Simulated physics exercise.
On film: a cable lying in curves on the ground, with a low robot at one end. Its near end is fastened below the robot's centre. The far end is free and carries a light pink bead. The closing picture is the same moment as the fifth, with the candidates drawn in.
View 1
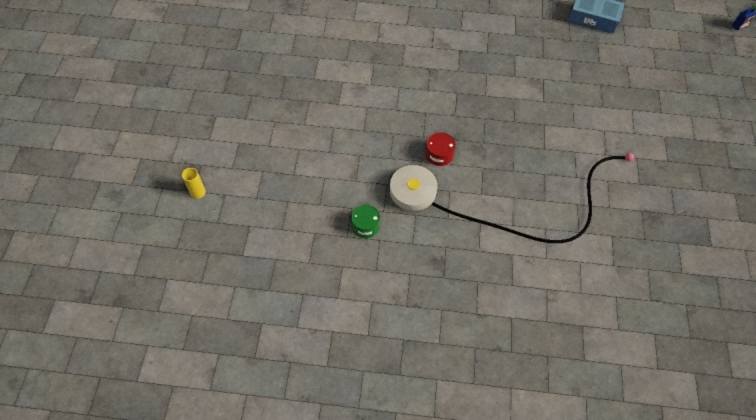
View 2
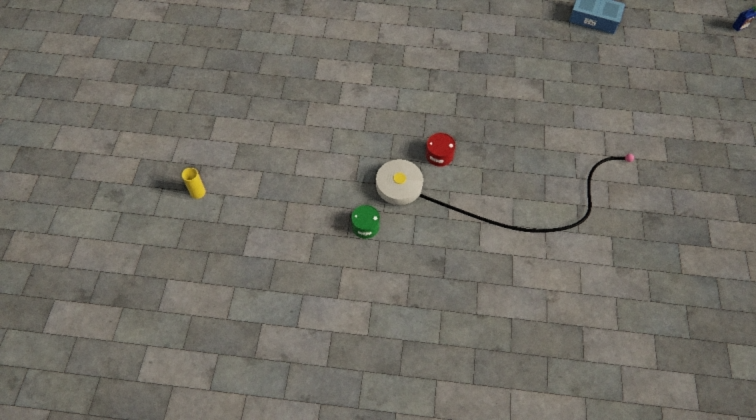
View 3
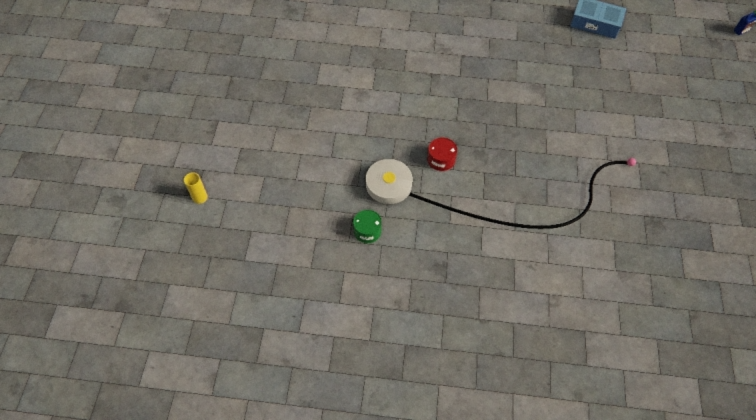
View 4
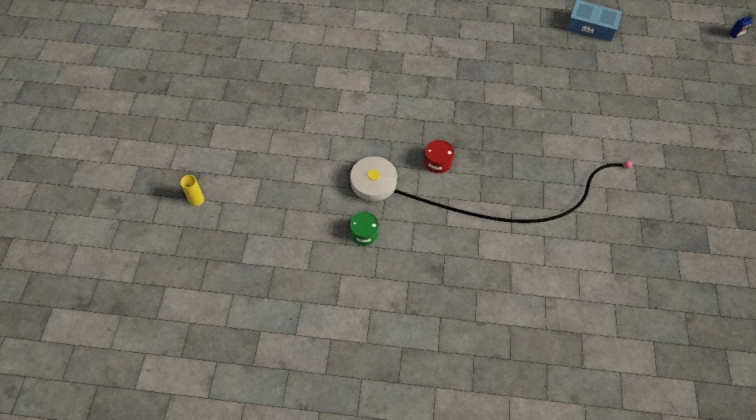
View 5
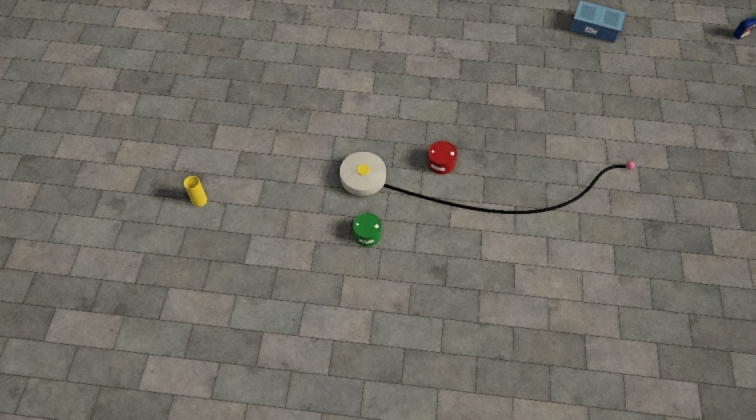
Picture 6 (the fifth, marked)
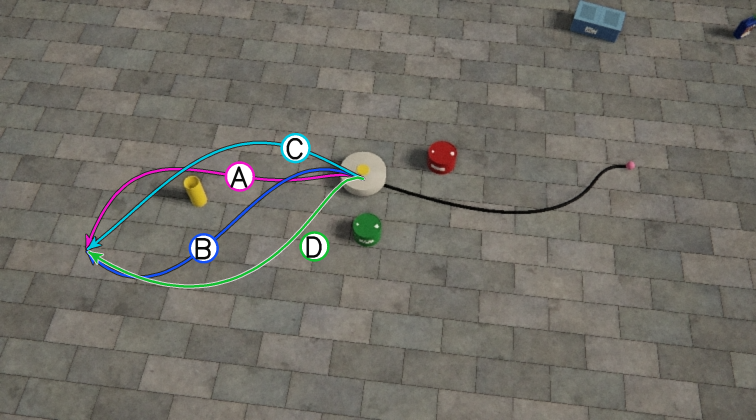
A round, pale robot slid slowly to the left across gray paving, passing between a red tub and a green tub and drawing out the curvy black cable behind it, while the pink-beaded end barely moved.
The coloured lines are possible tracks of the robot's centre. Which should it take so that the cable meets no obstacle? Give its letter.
Everything stays clear on B.
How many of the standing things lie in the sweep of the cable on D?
One.
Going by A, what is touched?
It meets the yellow post.
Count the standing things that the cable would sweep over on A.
In all, one.
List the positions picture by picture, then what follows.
Robot (413, 189); free end (630, 157); yellow post (194, 184), in the first frame.
Robot (399, 183); red tub (440, 150), in the second frame.
Robot (389, 182); yellow post (196, 188), in the third frame.
Robot (374, 179); red tub (439, 157), in the fourth frame.
Robot (363, 174); free end (630, 166); green tub (367, 230); red tub (442, 158); yellow post (196, 192), in the fifth frame.
On the marked copy, A from (363, 179) via (207, 171) to (87, 249); B from (363, 179) via (226, 229) to (87, 252); C from (363, 179) via (220, 150) to (88, 249); D from (363, 179) via (242, 275) to (89, 252).
With B. Early on, robot (258, 195), middle of the cable (409, 184), free end (555, 183).
Further on, robot (160, 270), middle of the cable (316, 219), free end (458, 185).
At the end, robot (83, 246), middle of the cable (247, 239), free end (391, 199); nothing has been touched.
As for the rest, A meets the yellow post; C meets the yellow post and red tub; D meets the green tub.
